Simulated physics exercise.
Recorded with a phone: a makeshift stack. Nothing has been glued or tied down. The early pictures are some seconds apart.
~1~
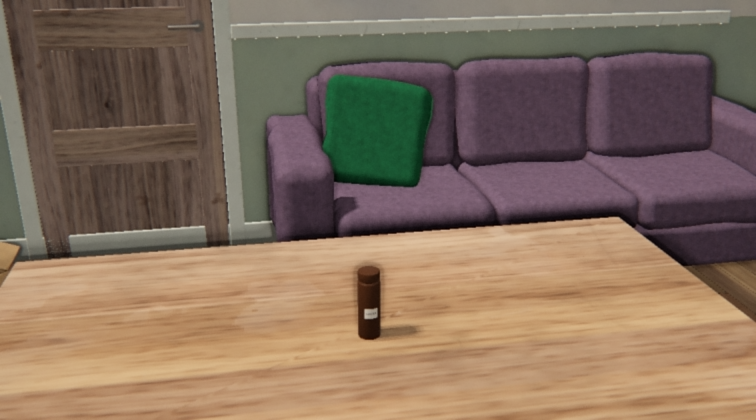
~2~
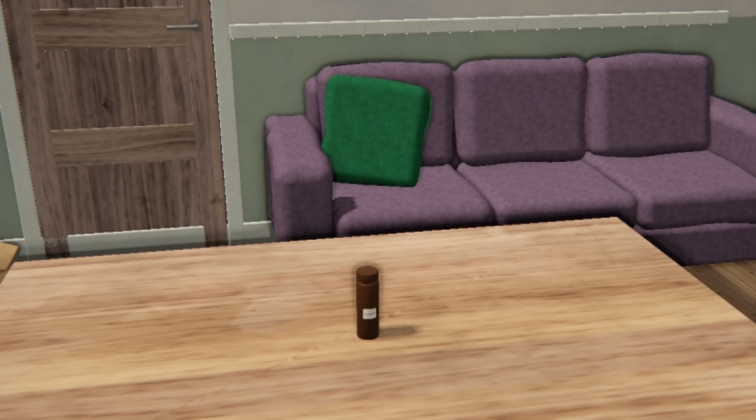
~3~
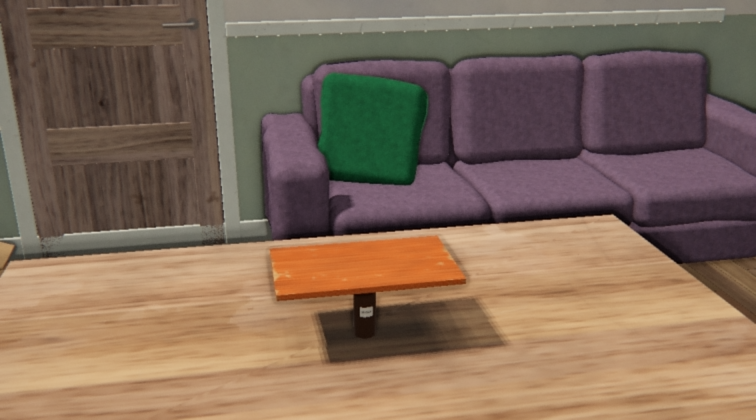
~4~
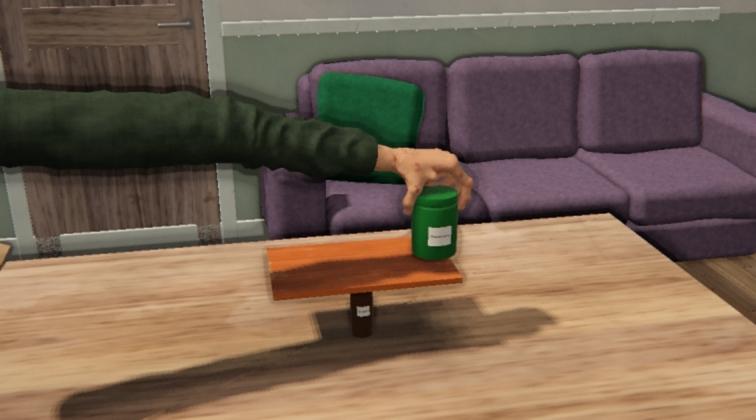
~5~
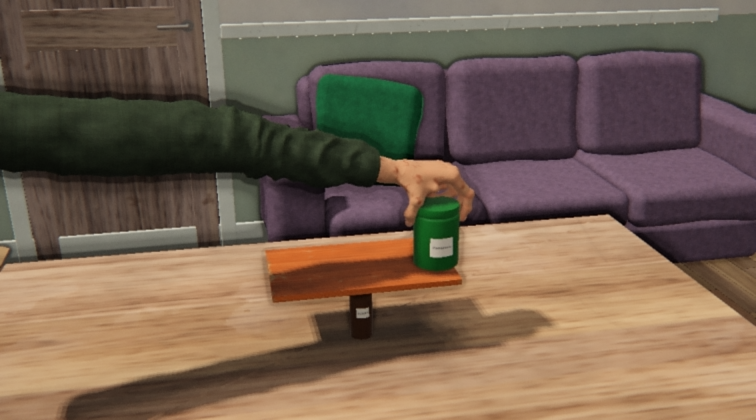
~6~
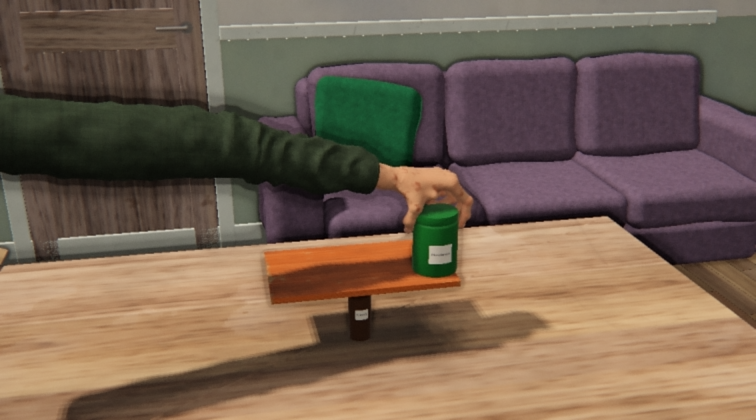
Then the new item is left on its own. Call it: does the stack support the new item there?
No, it does not.
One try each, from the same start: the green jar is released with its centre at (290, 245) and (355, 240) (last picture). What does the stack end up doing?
First release - toppled; second release - upright.
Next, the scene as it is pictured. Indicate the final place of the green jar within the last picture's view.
Look around (515, 326) in the final frame.
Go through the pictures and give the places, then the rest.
The last thing is not in view yet, in the first picture.
The last thing is not in view yet, in the second picture.
The last thing is not in view yet; orange board (364, 266), in the third picture.
Coming down; green jar (435, 222); orange board (360, 265), in the fourth picture.
Coming down; green jar (436, 233); orange board (360, 267), in the fifth picture.
Set down, still held; green jar (435, 240); orange board (358, 269), in the sixth picture.
Then, 0.30 s on from there, green jar now fallen; orange board turned 40° from how it was put.
Then, 0.50 s on from there, orange board now fallen; brown shaker turned 19° from how it was put.
Then, 0.60 s on from there, brown shaker now fallen.
Then, 0.70 s on from there, things are still on the move.
In the end, fallen, orange board, brown shaker and green jar. At the end, from the last picture's camera, green jar near (515, 326). The stack loses its balance.
